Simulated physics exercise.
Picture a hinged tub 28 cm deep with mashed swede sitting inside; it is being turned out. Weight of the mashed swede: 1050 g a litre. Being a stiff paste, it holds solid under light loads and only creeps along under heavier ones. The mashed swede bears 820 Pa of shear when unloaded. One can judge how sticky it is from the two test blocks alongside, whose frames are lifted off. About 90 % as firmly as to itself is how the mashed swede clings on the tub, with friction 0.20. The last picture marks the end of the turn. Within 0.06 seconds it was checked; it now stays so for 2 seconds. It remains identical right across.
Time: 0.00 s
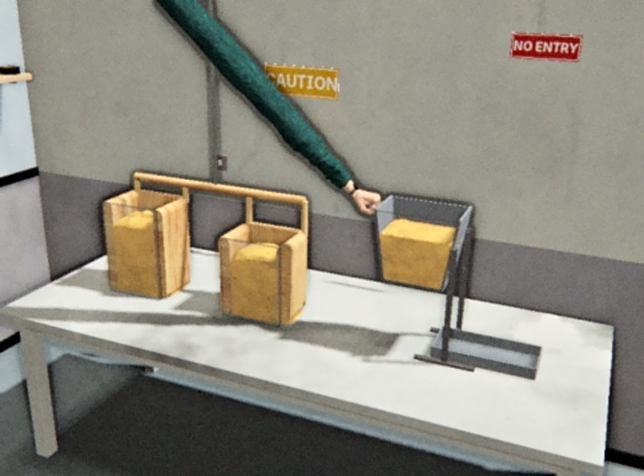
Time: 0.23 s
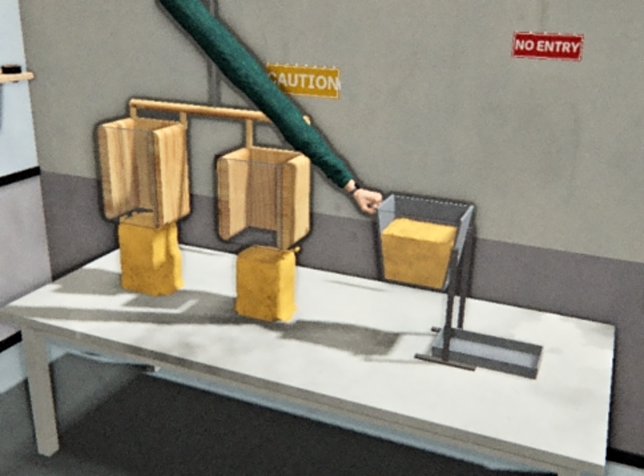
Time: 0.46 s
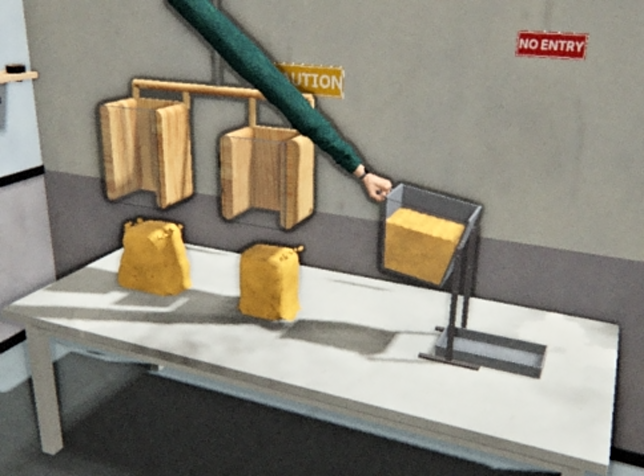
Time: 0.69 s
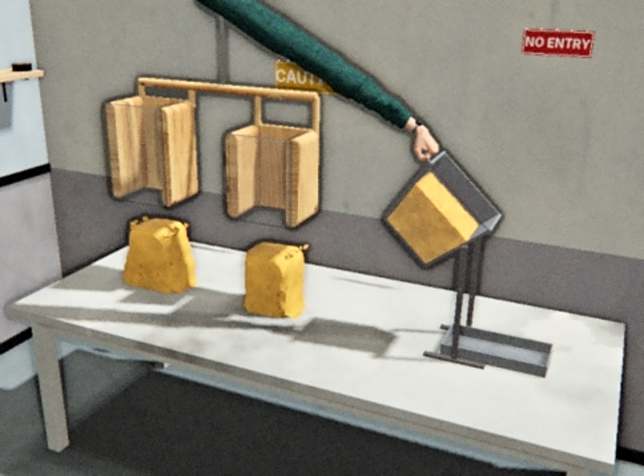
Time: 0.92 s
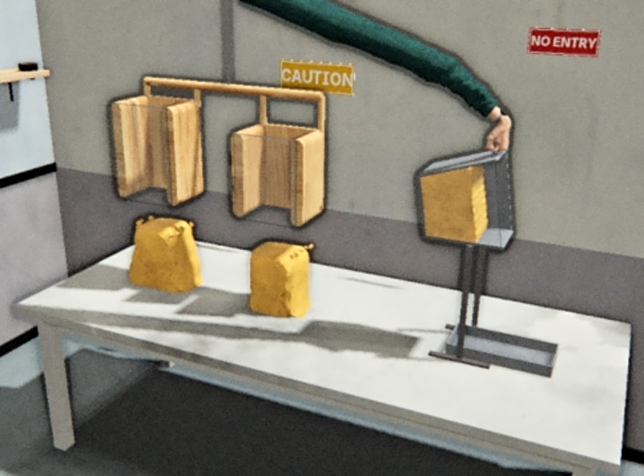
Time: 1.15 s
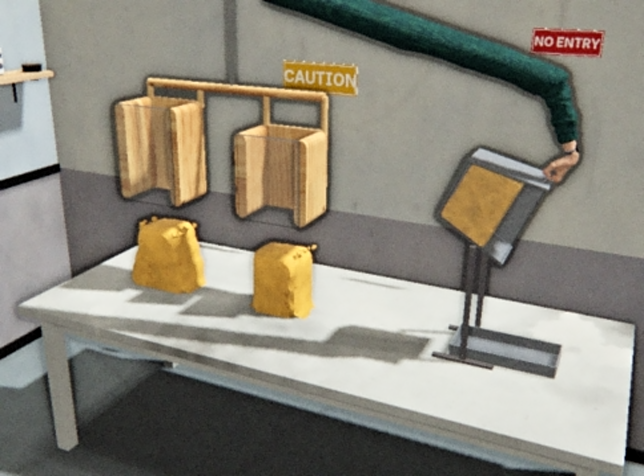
At the start, a green-sleeved arm grips an upright tub of yellow mash beside two encased yellow blocks on a table. The wooden casings lift clear and the blocks sag slightly, the left one more, then the hand swings the tub over rightward past its side, with the mash still inside.
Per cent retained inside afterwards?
Retained: About 0 %.
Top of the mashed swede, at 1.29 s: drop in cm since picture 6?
Around 5 cm below its level in the last picture.
After 1.29 s, the tub is at 113 degrees and holds 100 %.
After 1.46 s, the tub is at 113 degrees and holds 42 %.
After 1.63 s, the tub is at 113 degrees and holds 0 %.
After 1.80 s, the tub is at 113 degrees and holds 0 %.
After 3.15 s, at the end, the tub is at 113 degrees and holds 0 %.
